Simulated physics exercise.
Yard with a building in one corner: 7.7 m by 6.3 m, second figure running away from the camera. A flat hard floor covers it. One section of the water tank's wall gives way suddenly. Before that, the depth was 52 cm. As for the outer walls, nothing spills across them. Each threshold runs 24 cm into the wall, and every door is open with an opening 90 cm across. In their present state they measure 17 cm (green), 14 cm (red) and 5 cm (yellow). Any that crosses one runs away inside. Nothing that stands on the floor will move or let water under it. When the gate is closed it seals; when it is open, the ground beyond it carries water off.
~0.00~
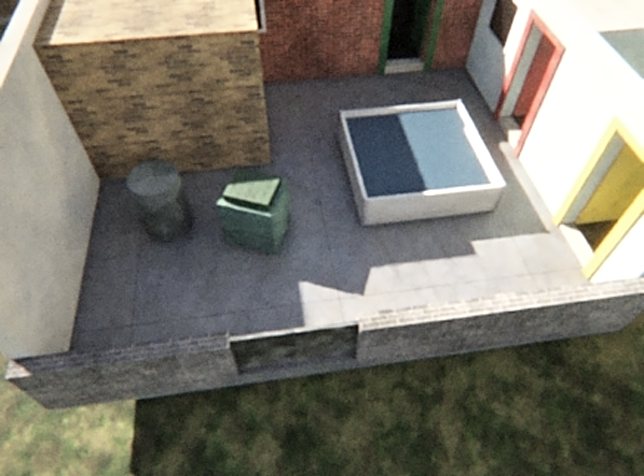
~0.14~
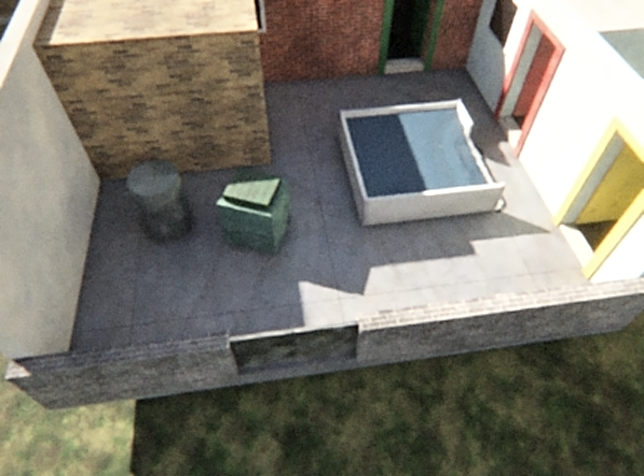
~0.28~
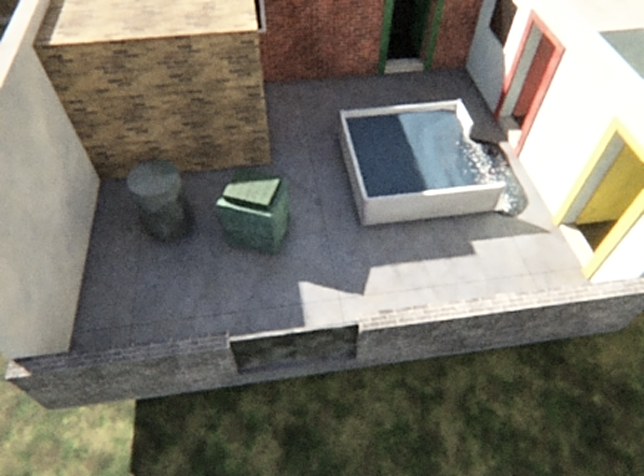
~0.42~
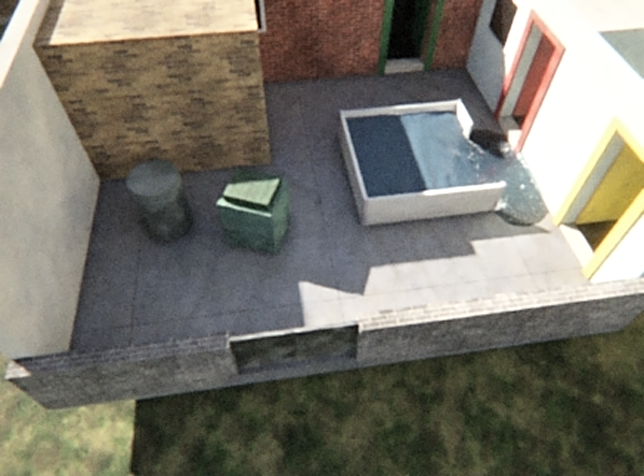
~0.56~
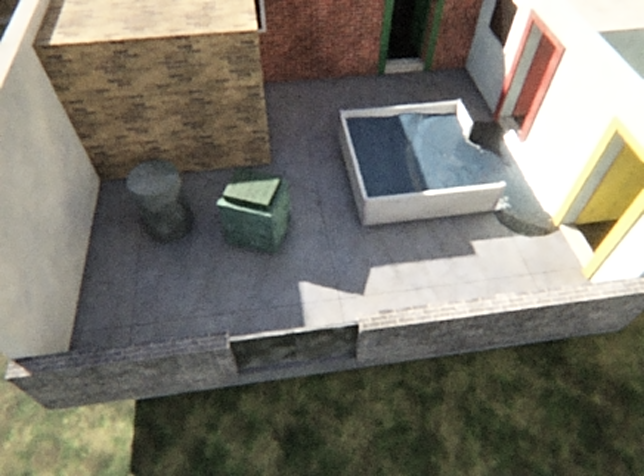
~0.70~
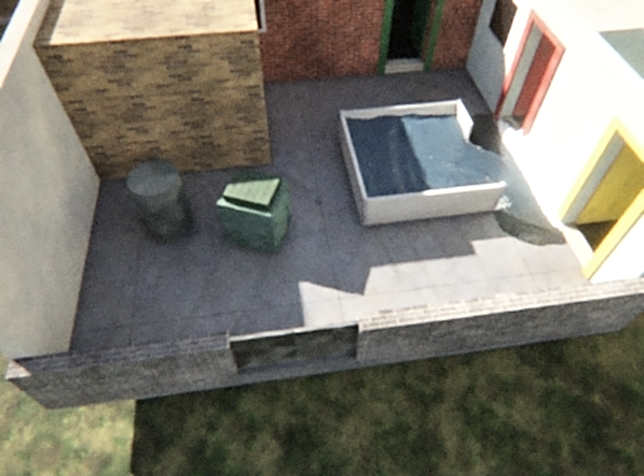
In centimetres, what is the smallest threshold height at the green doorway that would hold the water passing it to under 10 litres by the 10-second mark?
Close to 13.5 cm is just enough.
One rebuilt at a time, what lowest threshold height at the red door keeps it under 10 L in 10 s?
I'd raise red to close to 24 cm.
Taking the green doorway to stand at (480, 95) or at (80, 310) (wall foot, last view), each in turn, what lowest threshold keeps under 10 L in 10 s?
Roughly 7.5 cm for the first and 6.5 cm for the second.
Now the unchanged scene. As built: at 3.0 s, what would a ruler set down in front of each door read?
In cm: Green 17, red 18, yellow 11.
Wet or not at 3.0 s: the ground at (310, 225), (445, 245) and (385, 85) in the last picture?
Untouched, untouched, awash.
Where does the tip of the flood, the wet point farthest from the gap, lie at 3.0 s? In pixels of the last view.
Around (320, 347).
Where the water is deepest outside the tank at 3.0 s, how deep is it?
Up to some 30 cm.
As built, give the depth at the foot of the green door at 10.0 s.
Lab note: Depth approx. 6.5 cm.
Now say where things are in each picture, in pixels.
The water tank at (416, 150) is whole and still, 52 cm deep; the green door at (411, 29) is dry, in the first frame.
Water pours out at (478, 169) and has run 0.3 m, to a hidden place; about 10 cm deep outside, 52 cm at the back, in the second frame.
Water pours out at (477, 171) and has run 0.7 m, to (506, 164); about 10 cm deep outside, 52 cm at the back, in the third frame.
The gap is at (477, 172), the front 1.0 m out at (509, 141); the back of the water tank holds 52 cm, in the fourth frame.
The gap is at (477, 172), the front 1.1 m out at (516, 133); the back of the water tank holds 52 cm, in the fifth frame.
The front is at (496, 118), 1.3 m from the gap at (477, 172); 2.4 m2 of floor is wet, 50 cm left at the back; the green door at (411, 29), 3.5 m from the gap, is still 2.3 m from the nearest water, in the sixth frame.
After 1.4 s water covers 15 % of the floor, deepest (42 cm) near (525, 179); it has not reached the green door.
After 3.0 s water covers 35 % of the floor, deepest (30 cm) near (588, 310); 17 cm at the green door, 0 litres in over its 17 cm threshold.
After 10.0 s water covers 95 % of the floor, deepest (10 cm) near (96, 210); 6 cm at the green door, 1 litre in over its 17 cm threshold.
At the green door as built, the water arrived by 2.2 s and peaked near 18 cm at 3.2 s.
Run again over the same 10 s with other heights there, 17 litres in over 12 cm, 2 litres over 16.5 cm. The limit of 10 litres is kept from about 13.5 cm up.
